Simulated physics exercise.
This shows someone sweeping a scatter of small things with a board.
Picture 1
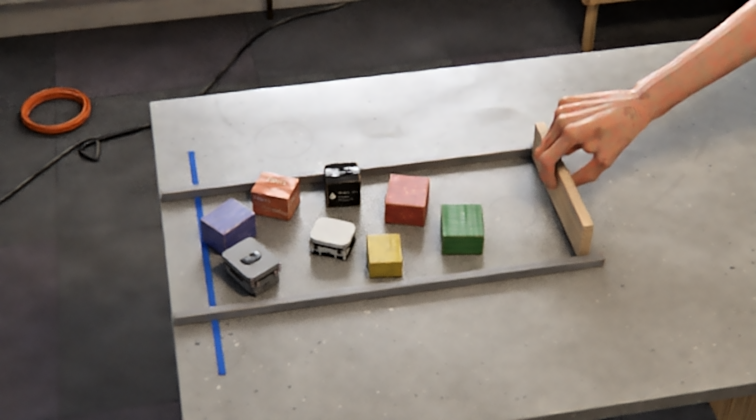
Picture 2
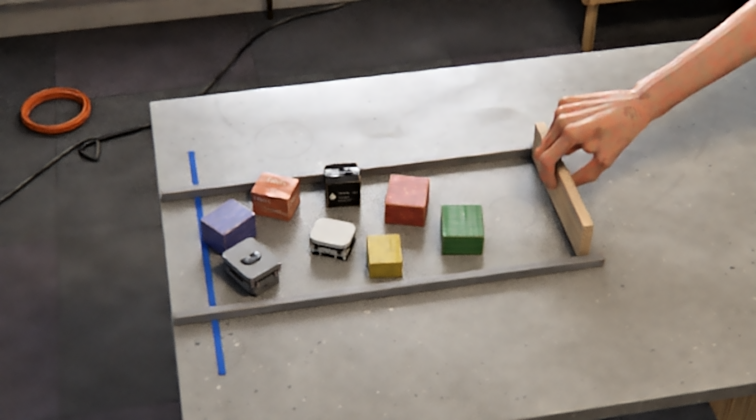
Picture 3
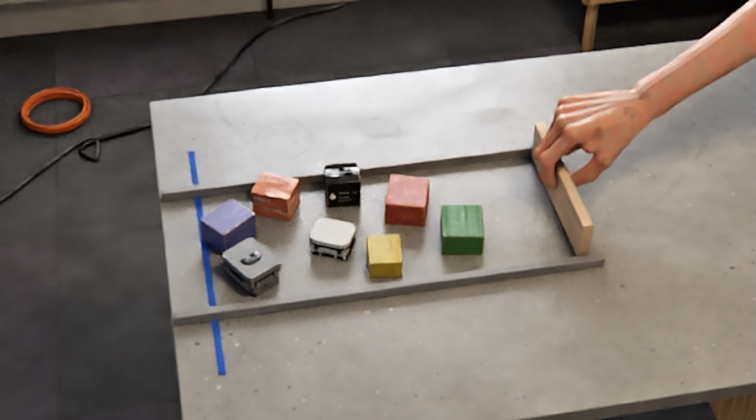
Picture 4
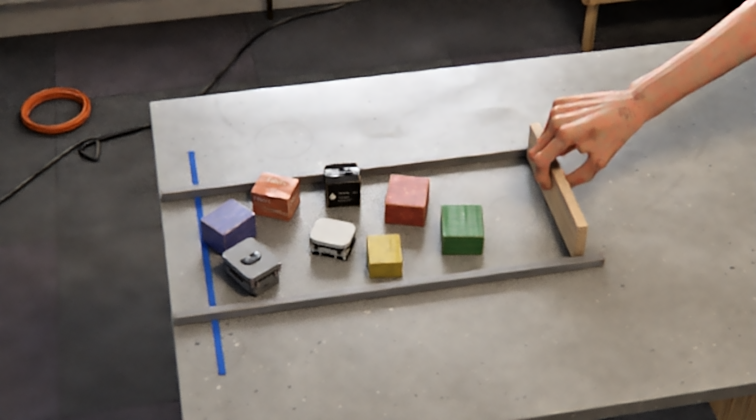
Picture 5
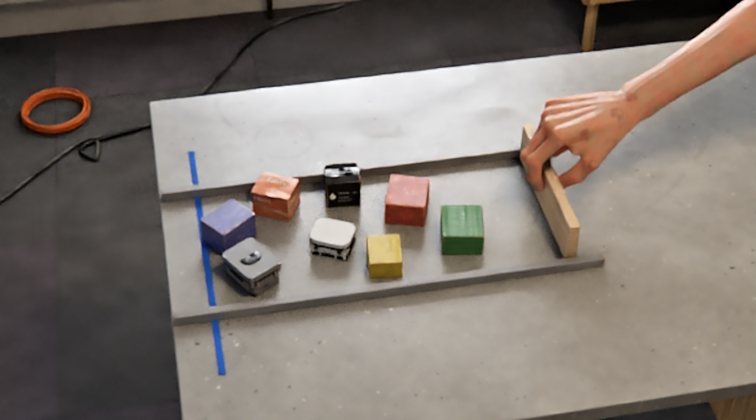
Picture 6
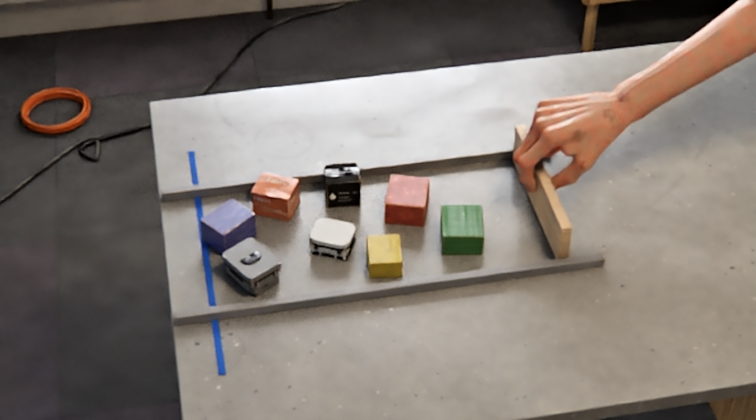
Hand sliding a wooden board slightly left along a grey tabletop between two rails, with scattered coloured blocks and small objects staying still.
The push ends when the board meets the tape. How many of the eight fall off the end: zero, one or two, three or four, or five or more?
In the end the number that fall off is five or more.
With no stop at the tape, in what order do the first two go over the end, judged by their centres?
They are the blue block, the grey case.
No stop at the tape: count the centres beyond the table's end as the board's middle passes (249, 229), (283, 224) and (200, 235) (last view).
In that order 2, 0 and 5.
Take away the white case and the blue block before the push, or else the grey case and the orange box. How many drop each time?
Fallen: 3, and 3 in the other try.
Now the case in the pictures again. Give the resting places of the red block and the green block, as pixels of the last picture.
The red block at (183, 234), the green block at (187, 268).
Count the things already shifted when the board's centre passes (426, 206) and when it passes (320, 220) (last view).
First 3, then 8.
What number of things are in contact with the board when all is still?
In contact: 3.
Soon after, none off yet; blue block at rest near (229, 227); grey case at rest near (251, 268); orange box at rest near (276, 197).
By the end, the number that fall off is five or more; fallen, yellow block, white case, orange box, grey case and blue block.
